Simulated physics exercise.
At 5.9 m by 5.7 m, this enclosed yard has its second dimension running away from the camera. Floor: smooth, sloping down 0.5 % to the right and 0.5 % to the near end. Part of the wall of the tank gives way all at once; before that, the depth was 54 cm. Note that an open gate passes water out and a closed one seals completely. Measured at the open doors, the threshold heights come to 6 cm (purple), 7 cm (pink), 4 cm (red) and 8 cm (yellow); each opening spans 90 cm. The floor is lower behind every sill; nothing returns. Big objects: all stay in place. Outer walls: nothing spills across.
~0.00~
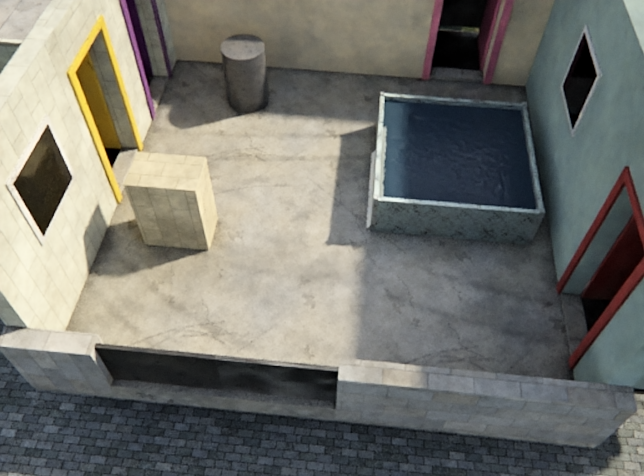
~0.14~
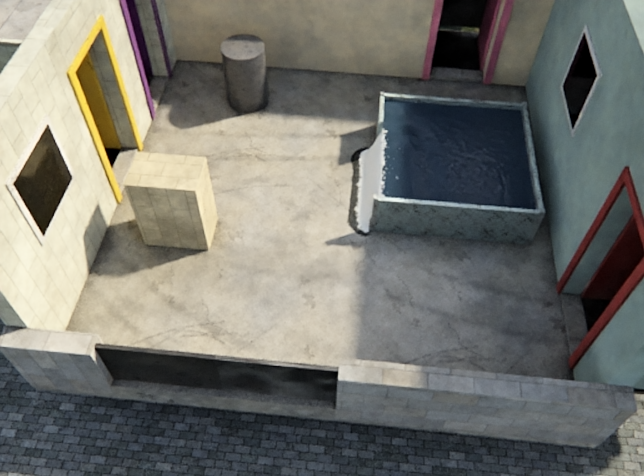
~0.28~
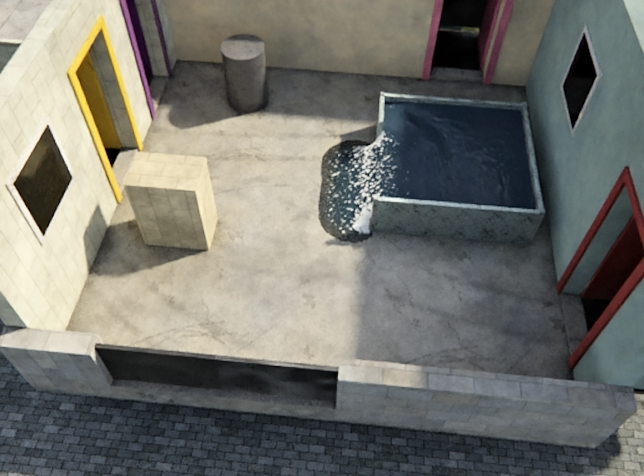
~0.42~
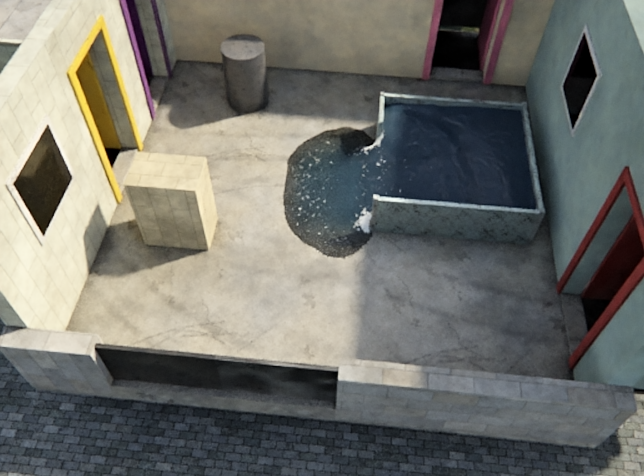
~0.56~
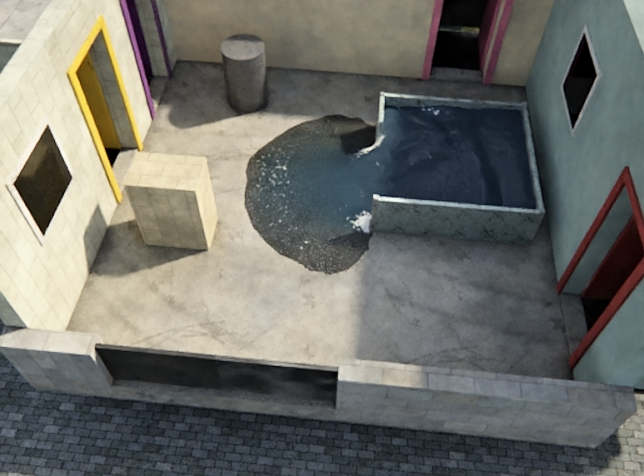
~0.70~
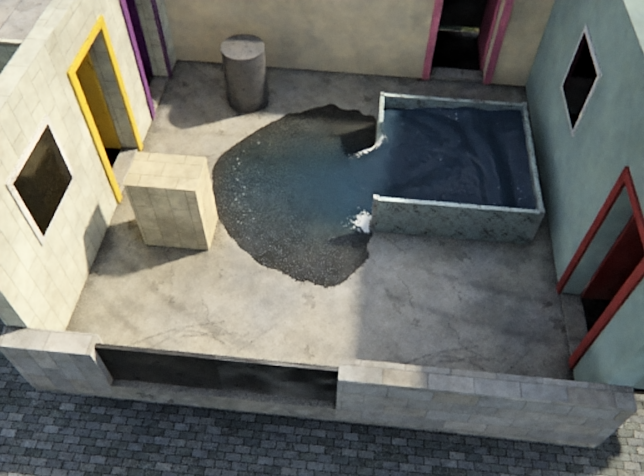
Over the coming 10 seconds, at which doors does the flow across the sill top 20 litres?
Door by door: The purple door tops it, the pink door falls short, the red door tops it, the yellow door tops it.
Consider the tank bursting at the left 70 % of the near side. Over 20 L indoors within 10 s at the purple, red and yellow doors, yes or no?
So purple stays lower, red tops it, yellow stays lower.
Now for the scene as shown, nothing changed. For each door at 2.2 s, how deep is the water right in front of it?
You'd see purple at 14 cm, pink at 0 cm, red at 0 cm and yellow at 25 cm.
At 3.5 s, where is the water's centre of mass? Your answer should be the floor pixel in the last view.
Balance point at about (303, 196).
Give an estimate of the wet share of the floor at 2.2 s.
Covered: Roughly 50 per cent.
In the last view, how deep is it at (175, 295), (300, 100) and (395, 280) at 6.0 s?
Around 8 cm, 4 cm and 2 cm, in the order given.
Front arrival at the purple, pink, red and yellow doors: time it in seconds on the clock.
Purple = 1.8 s, pink = 6.0 s, red = 6.5 s, yellow = 1.1 s.
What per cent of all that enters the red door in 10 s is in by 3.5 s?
Roughly 0 percent is in by then.
After 1.4 s water covers 35 % of the floor and is deepest (29 cm) near (367, 216); purple door not reached, pink door not reached, red door not reached, yellow door 13 cm at the sill, 7 L in.
After 2.2 s water covers 50 % of the floor and is deepest (28 cm) near (126, 185); purple door 14 cm at the sill, 6 L in, pink door not reached, red door not reached, yellow door 25 cm at the sill, 79 L in.
After 3.5 s water covers 55 % of the floor and is deepest (22 cm) near (132, 367); purple door 12 cm at the sill, 44 L in, pink door not reached, red door not reached, yellow door 20 cm at the sill, 202 L in.
After 6.0 s water covers 85 % of the floor and is deepest (14 cm) near (126, 185); purple door 10 cm at the sill, 71 L in, pink door 2 cm at the sill, 0 L in, red door not reached, yellow door 12 cm at the sill, 261 L in.
After 10.0 s water covers 100 % of the floor and is deepest (13 cm) near (534, 192); purple door 6 cm at the sill, 87 L in, pink door 5 cm at the sill, 0 L in, red door 9 cm at the sill, 41 L in, yellow door 6 cm at the sill, 272 L in.
